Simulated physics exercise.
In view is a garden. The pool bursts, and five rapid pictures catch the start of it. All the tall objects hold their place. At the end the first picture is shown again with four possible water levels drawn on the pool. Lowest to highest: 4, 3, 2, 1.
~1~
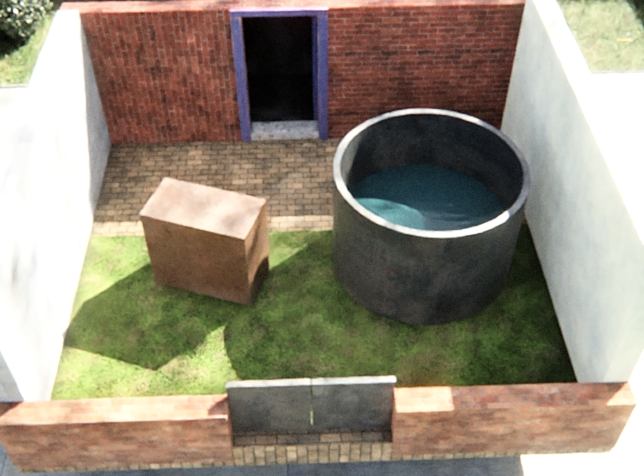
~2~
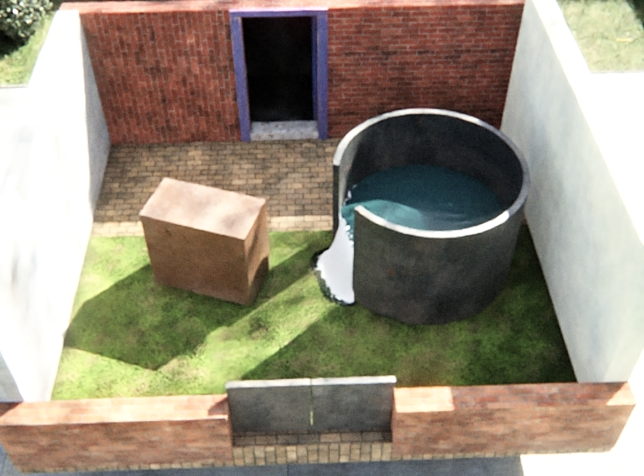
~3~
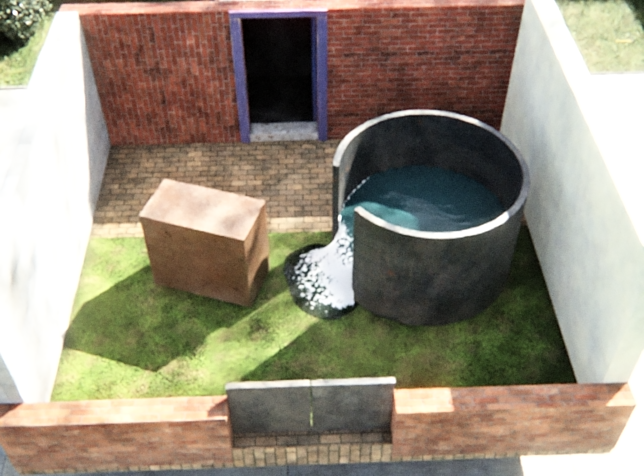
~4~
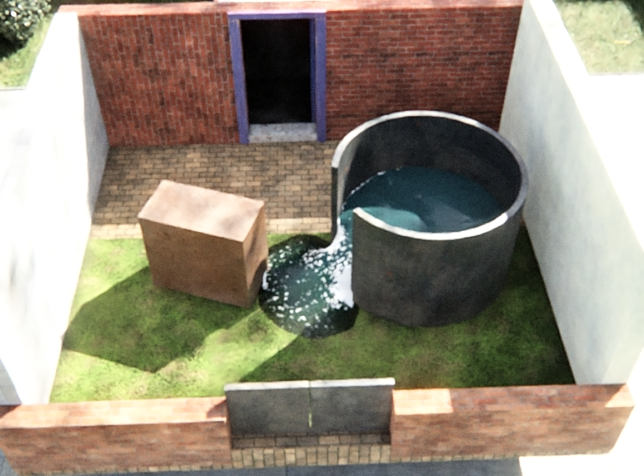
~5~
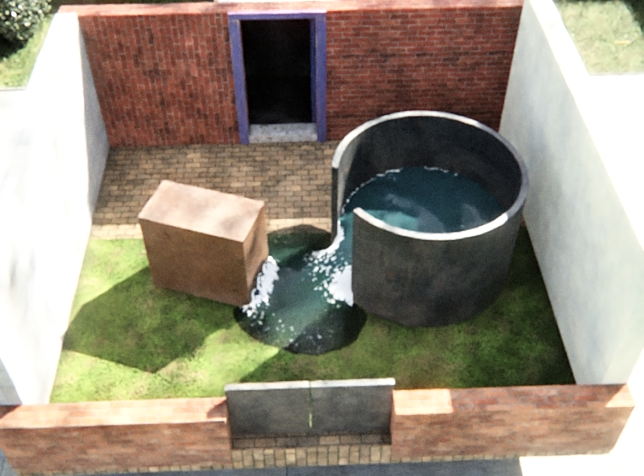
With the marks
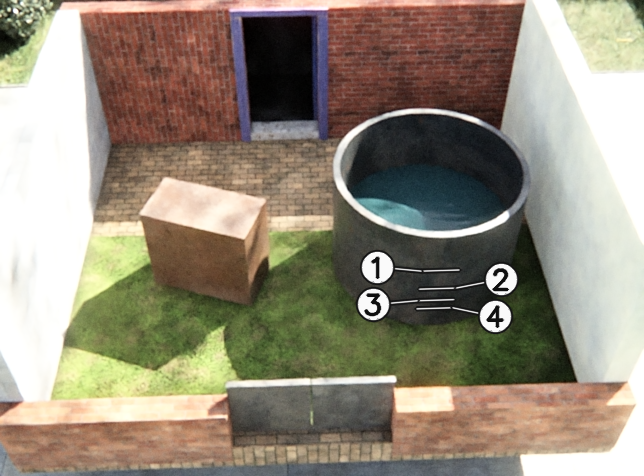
A round grey pool in a walled garden stood full and still, then a gap opened in its left side and water poured out, spreading across the grass to the brown block.
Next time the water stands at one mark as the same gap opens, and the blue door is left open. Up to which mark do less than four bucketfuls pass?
The answer is level 1.
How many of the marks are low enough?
All four.
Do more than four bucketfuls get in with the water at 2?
No.
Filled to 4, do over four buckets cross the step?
No, not at all.
On the marked copy, 1 at (440, 270); 2 at (437, 288); 3 at (435, 300); 4 at (434, 308); from the bottom up 4, 3, 2, 1.
If 1 is chosen, a splash gets over, under a bucket.
If 2 is chosen, nothing gets over.
If 3 is chosen, nothing gets over.
If 4 is chosen, nothing gets over.
